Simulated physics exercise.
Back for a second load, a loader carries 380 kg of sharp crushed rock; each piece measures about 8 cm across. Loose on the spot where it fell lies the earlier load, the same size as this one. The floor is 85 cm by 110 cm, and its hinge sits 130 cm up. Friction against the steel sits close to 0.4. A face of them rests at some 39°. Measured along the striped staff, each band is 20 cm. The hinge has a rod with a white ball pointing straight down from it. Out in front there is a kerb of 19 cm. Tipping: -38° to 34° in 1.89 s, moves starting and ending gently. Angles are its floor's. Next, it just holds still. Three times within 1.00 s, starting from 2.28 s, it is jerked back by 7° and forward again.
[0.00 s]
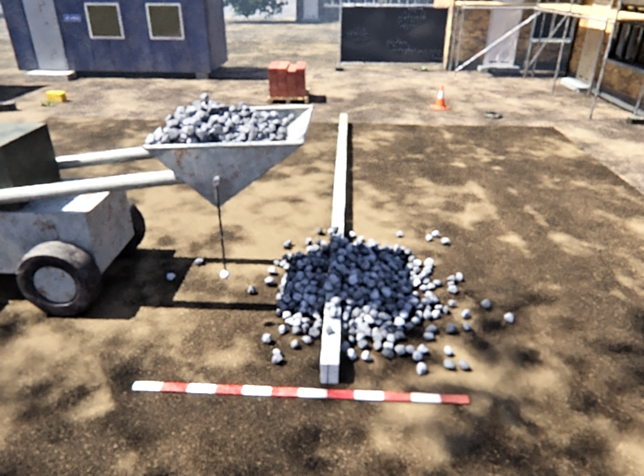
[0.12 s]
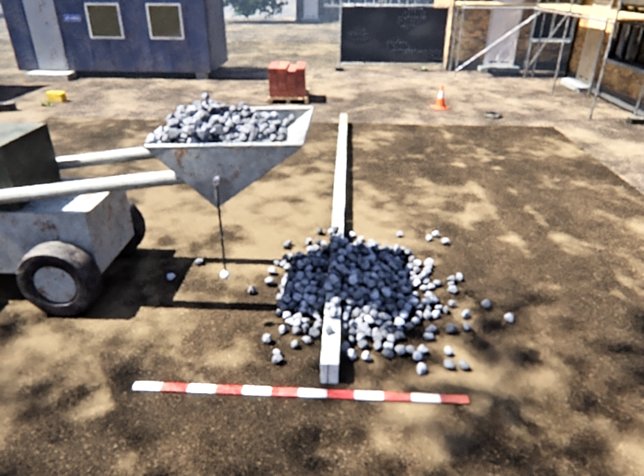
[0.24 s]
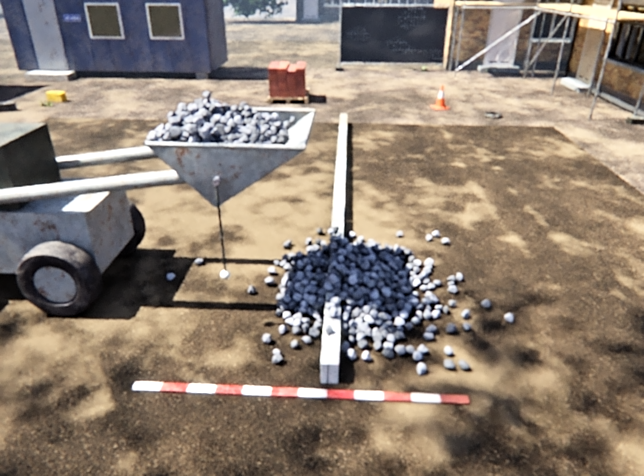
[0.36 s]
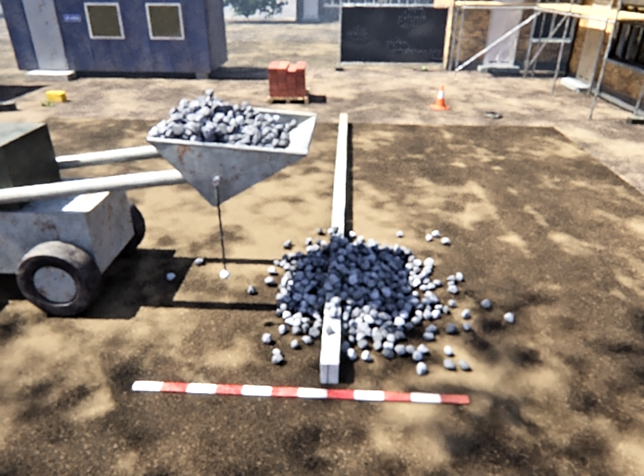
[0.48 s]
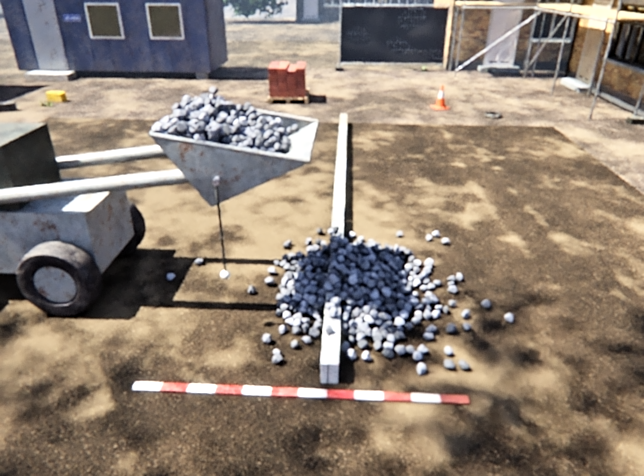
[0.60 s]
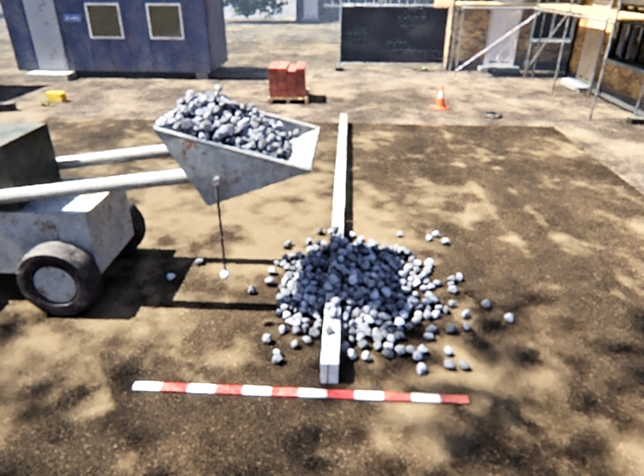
The loader's metal bucket, heaped with grey crushed rock, slowly tilted its front edge downward a little on the left, while the loose pile of stones lying across the pale kerb stayed still.
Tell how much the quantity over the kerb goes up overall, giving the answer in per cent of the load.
It goes up by roughly 45 per cent.
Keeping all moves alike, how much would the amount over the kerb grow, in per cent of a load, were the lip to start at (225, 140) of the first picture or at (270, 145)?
I'd say close to 0 per cent for one and close to 10 per cent for the other, in that order.
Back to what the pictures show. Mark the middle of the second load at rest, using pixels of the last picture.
Middle: Approx. (333, 272) px.
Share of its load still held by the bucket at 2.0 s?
Close to 50 in a hundred is still held.
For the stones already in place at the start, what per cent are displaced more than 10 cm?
About 5 per cent.
After 1.4 s the floor is at 23°; in per cent of one load, 99 in the bucket, 33 on this side of the kerb, 69 over the kerb; the foremost stones are at (463, 283).
After 2.0 s the floor is at 34°; in per cent of one load, 50 in the bucket, 78 on this side of the kerb, 73 over the kerb; the foremost stones are at (463, 283).
After 3.7 s the floor is at 34°; in per cent of one load, 0 in the bucket, 87 on this side of the kerb, 114 over the kerb; the foremost stones are at (461, 277).
After 6.4 s the floor is at 34°; in per cent of one load, 0 in the bucket, 87 on this side of the kerb, 114 over the kerb; the foremost stones are at (461, 277). Net gain over the kerb, 45.
